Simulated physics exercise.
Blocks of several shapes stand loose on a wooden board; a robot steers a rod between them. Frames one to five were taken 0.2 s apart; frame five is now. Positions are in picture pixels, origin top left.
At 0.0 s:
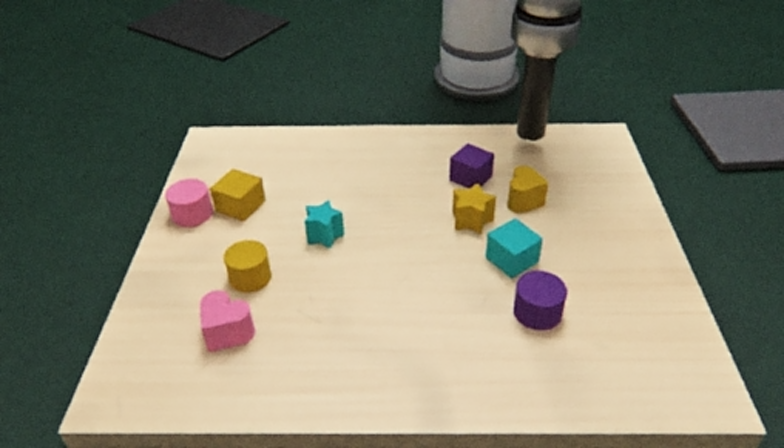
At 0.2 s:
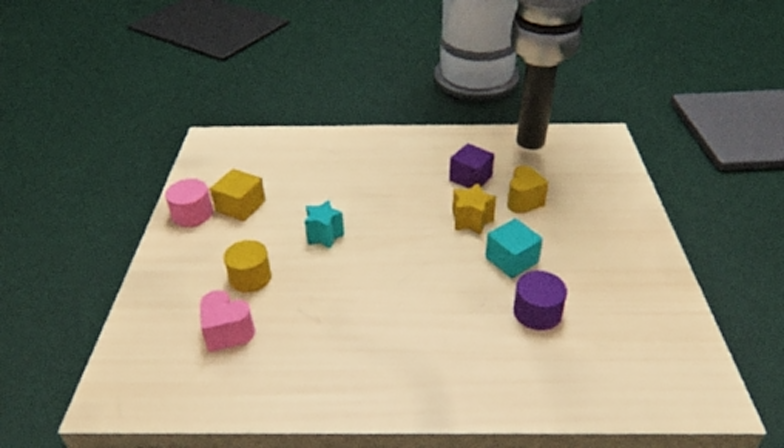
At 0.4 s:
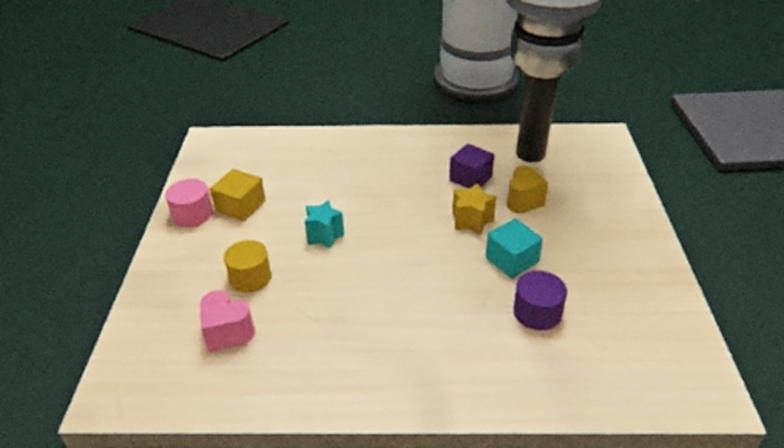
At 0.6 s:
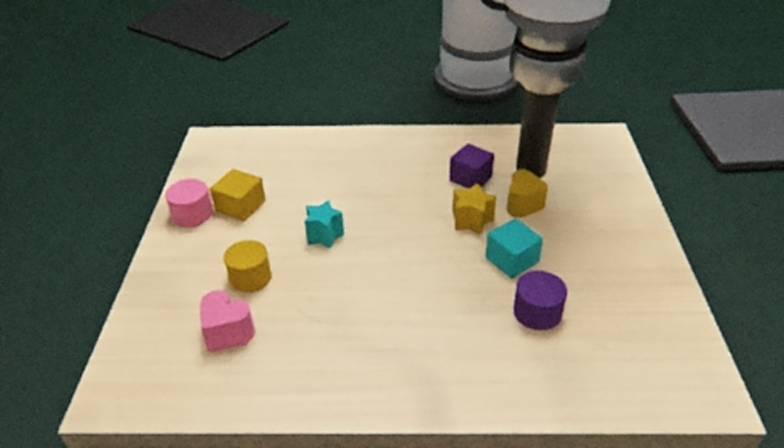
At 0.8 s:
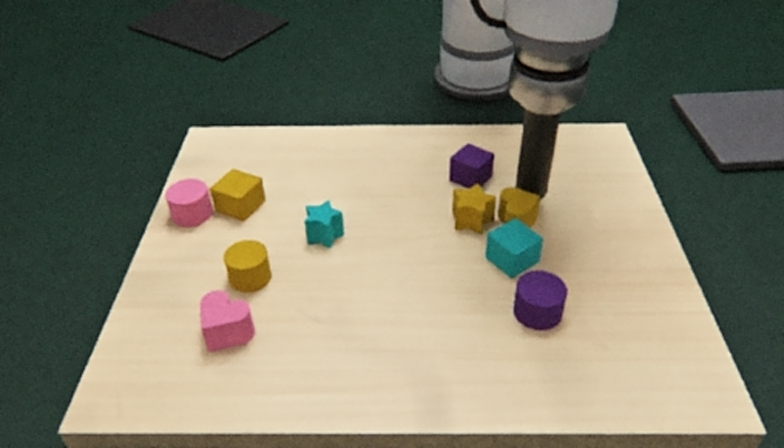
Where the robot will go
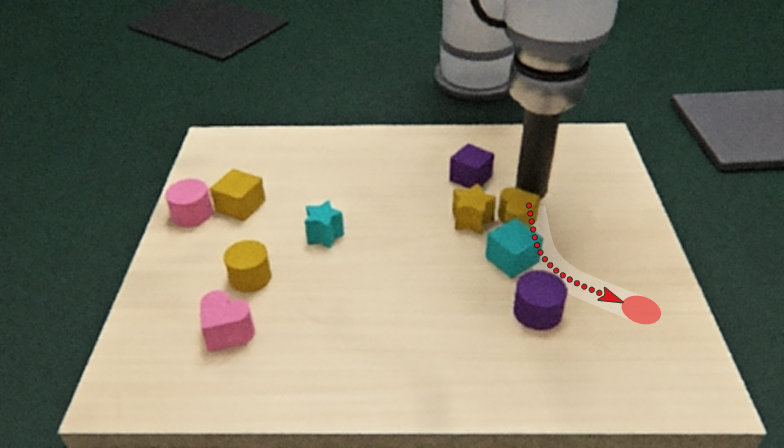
The video shows colored blocks of several shapes on a wooden board as a robot moves a dark rod forward from the board's far edge, reaching the yellow heart block and pushing it slightly toward the turquoise block.
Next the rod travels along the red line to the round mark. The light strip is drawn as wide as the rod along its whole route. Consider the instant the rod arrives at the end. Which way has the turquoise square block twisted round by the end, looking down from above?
From above, the turquoise square block will be seen to turn anti-clockwise.
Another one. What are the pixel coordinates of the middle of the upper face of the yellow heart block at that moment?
Expect it around (505, 218).
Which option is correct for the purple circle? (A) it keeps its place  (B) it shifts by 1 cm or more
Choice A: It keeps its place.
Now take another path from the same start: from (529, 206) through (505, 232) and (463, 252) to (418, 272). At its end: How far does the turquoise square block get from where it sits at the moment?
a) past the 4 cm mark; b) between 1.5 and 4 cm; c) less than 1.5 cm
My pick is b.
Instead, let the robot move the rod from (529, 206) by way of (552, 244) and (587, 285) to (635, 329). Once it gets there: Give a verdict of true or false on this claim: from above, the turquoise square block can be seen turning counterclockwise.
Verdict: True.
Path on the board, from (529, 206) through (537, 245) and (576, 283) to (641, 310).
The first path, step by step. One third of the way, rod (540, 231); turquoise square block (508, 245), turned 40° anticlockwise; yellow heart block (505, 218), turned 50° clockwise.
Two thirds of the way, rod (580, 269); turquoise square block (508, 245), turned 40° anticlockwise; yellow heart block (505, 218), turned 50° clockwise.
At the end, rod (646, 295); turquoise square block (508, 245), turned 40° anticlockwise; yellow heart block (505, 218), turned 50° clockwise; purple circle in place.
